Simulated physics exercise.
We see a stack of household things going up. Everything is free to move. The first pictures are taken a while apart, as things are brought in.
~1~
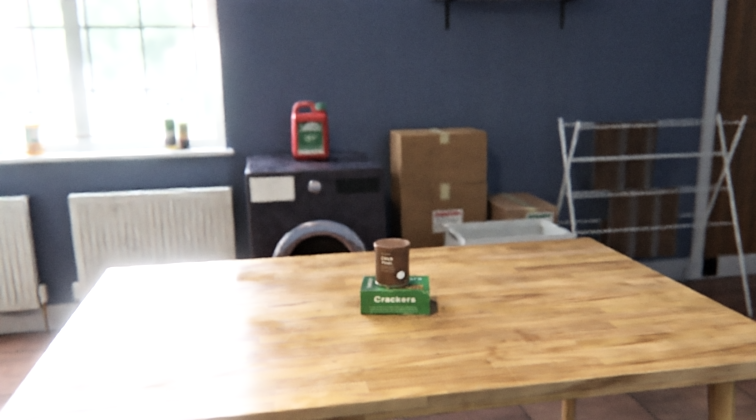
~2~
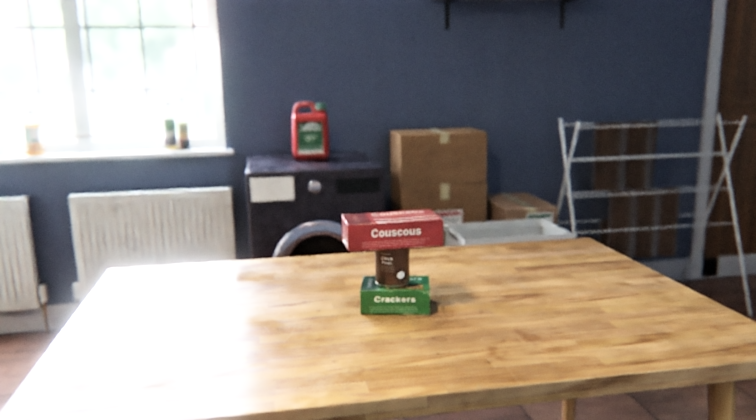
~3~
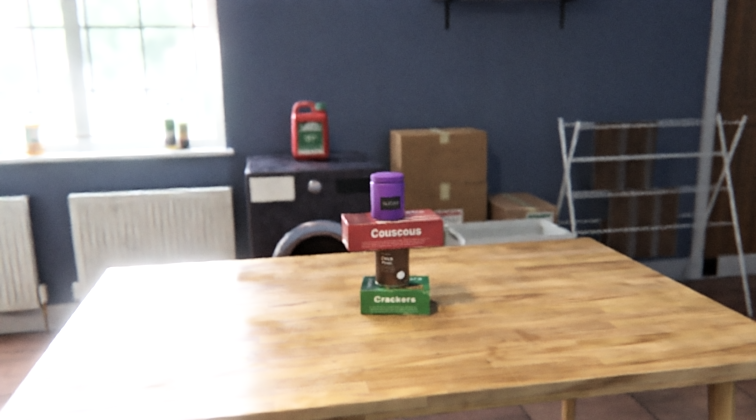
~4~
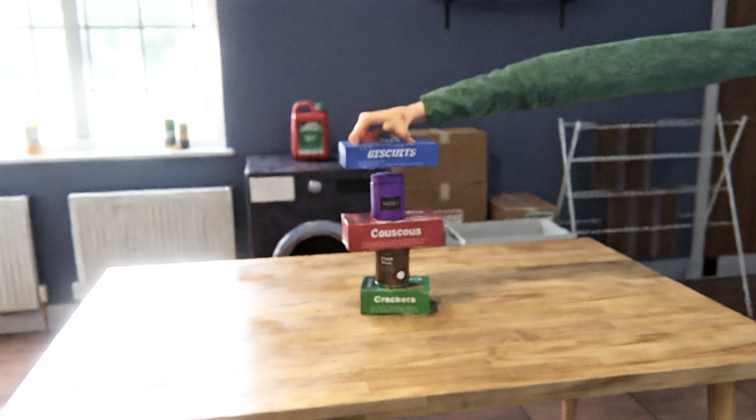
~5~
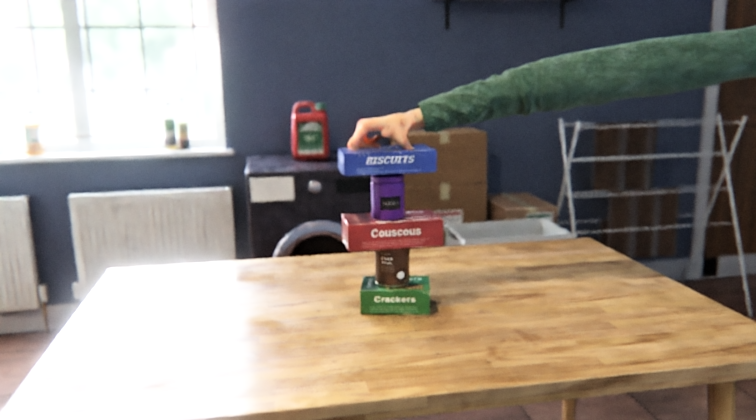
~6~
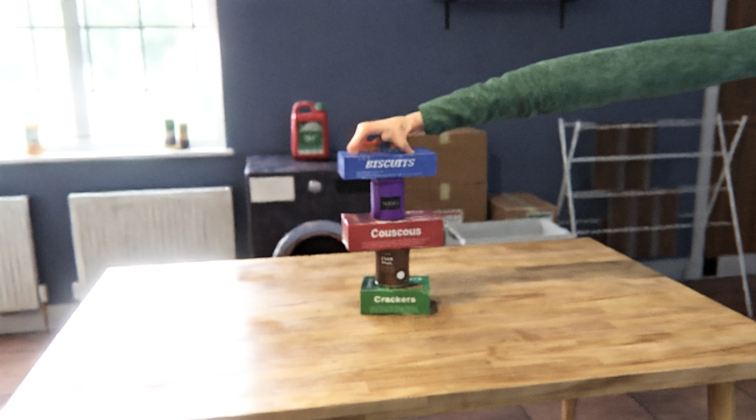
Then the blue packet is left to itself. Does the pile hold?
In the end the pile holds.
Then, 0.50 s after the last picture, nothing has stirred.
Then, 1.50 s after the last picture, blue packet resting near (385, 164).
At rest, all 5 in place. Seen from the same camera at the end, blue packet near (385, 164). The pile keeps its balance.
